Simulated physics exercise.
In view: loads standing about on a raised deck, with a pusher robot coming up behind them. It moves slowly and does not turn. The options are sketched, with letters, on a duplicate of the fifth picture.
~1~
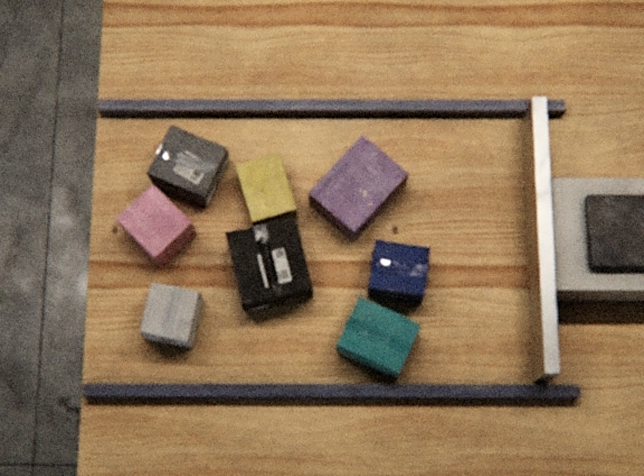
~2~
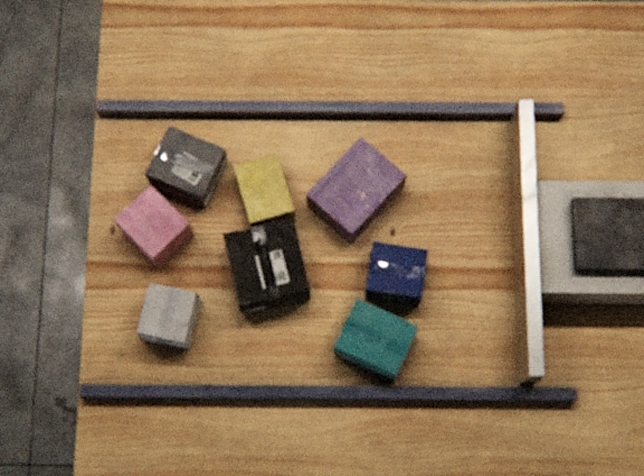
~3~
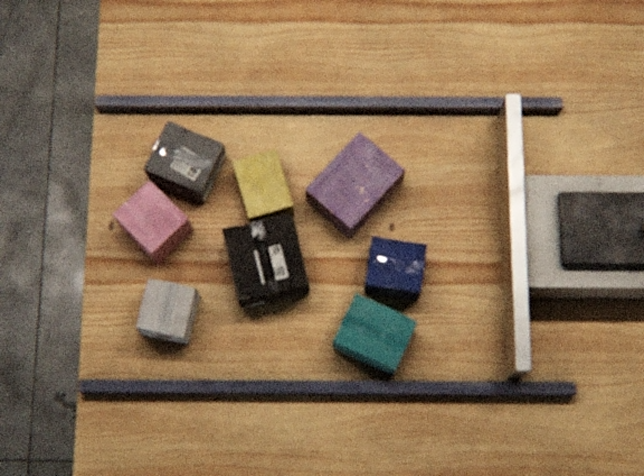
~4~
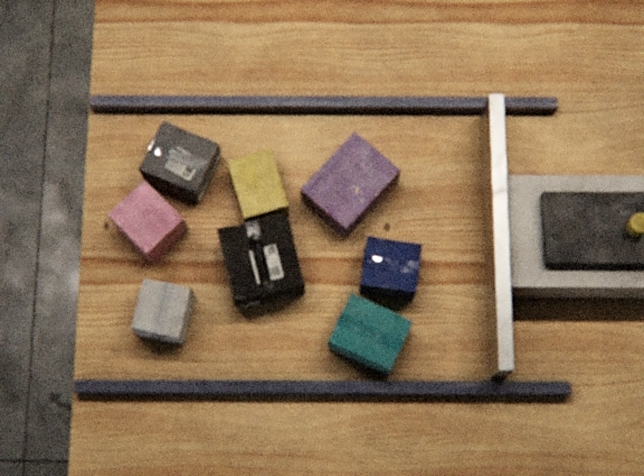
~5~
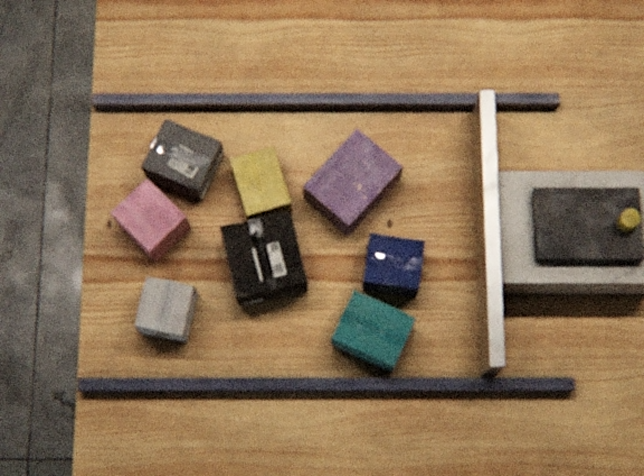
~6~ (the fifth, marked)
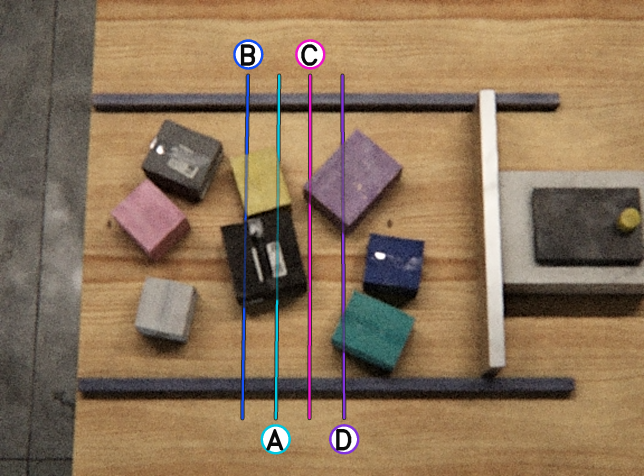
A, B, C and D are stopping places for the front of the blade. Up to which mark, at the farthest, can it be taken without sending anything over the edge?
B.
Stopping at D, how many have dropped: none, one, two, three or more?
By then, none.
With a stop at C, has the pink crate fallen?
By then, no.
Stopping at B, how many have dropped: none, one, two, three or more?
The count is none.
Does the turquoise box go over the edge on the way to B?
No.
On the marked copy, A at (278, 240); B at (245, 240); C at (310, 240); D at (343, 240).
Following B. Soon after the start, robot (490, 224); turquoise box (354, 336); purple crate (342, 185).
Later, robot (401, 224); white parcel (153, 311); grey parcel (166, 160).
In the end, robot (336, 224); white parcel (90, 311); pink crate (97, 216); nothing has fallen.
As for the rest, A is safe but short; C is safe but short; D is safe but short.
